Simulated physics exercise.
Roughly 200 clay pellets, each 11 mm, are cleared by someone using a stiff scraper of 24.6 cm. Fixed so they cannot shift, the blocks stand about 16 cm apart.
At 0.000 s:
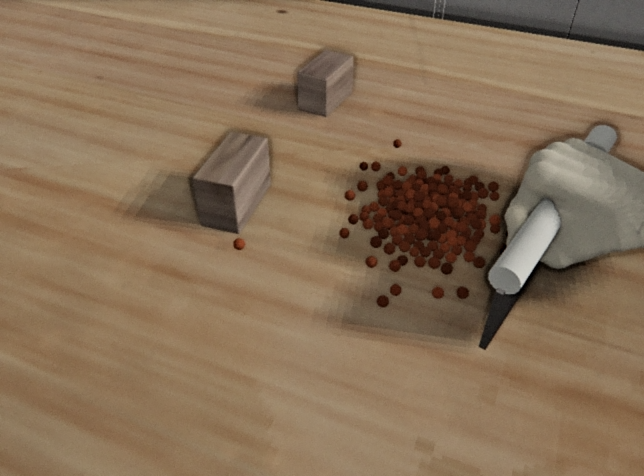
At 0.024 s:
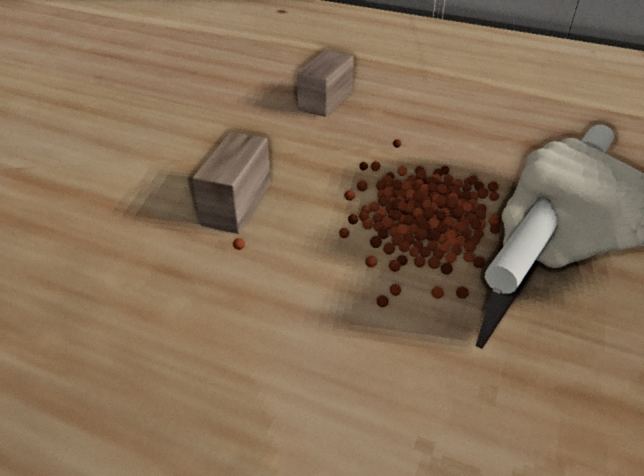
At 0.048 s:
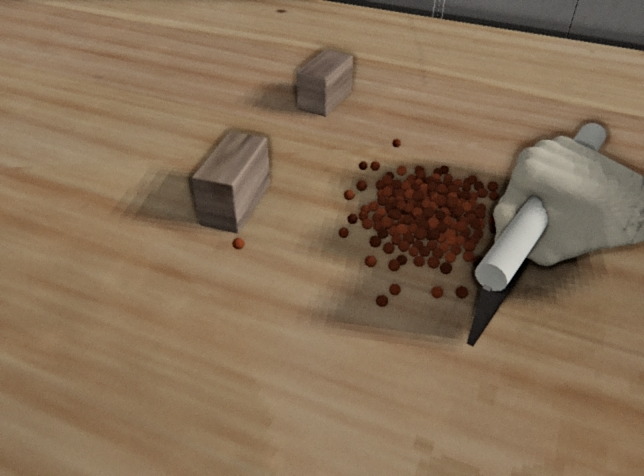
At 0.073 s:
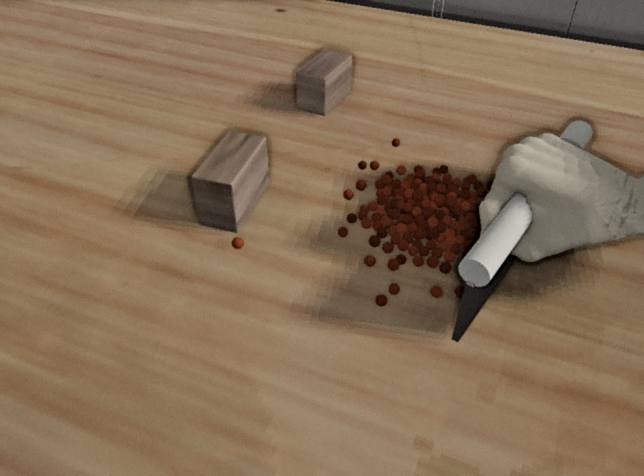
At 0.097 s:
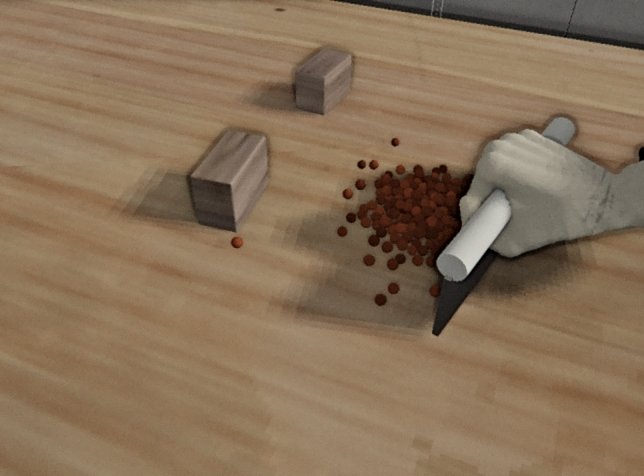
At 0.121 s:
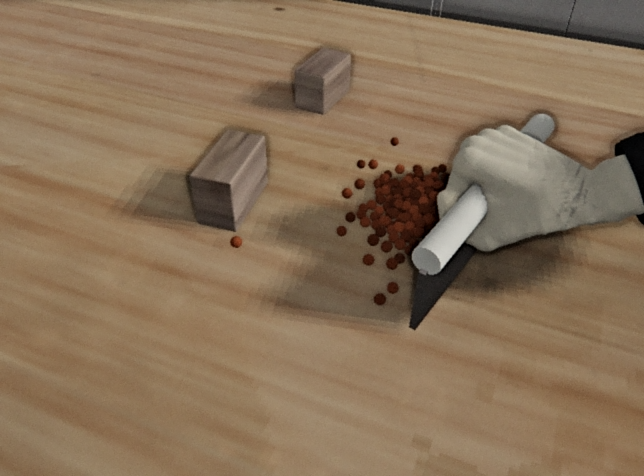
Gloved hand gripping a scraper sliding leftward across a wooden surface into scattered reddish-brown pellets, with two blocks sitting still nearby.
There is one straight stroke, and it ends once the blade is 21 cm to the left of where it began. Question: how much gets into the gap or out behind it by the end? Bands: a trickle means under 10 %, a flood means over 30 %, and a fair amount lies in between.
A fair amount.
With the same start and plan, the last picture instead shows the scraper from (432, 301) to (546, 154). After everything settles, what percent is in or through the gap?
I'd say 0 per cent winds up through the gap.
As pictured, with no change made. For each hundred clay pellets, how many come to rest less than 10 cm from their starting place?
I'd put it near 5 per cent.
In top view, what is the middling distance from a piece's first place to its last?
Roughly 16 cm.
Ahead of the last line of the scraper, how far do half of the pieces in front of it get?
Some 5 cm.
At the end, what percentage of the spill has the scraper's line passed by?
That share is close to 0 per cent.
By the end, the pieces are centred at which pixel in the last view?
About (302, 168).
Then, at 0.28 s, scraper 17 cm from its start, spill 20 cm wide; round the near block 5 %, held up before the blocks 95 %.
After 0.44 s, scraper 21 cm from its start, spill 25 cm wide; in or through the gap 10 %, round the near block 5 %, held up before the blocks 85 %.
After 0.58 s, scraper 21 cm from its start, spill 26 cm wide; in or through the gap 15 %, round the near block 5 %, held up before the blocks 80 %.
In the end, at 1.0 s, in or through the gap 15 %, round the near block 5 %, round the far block 0 %, held up before the blocks 75 %.
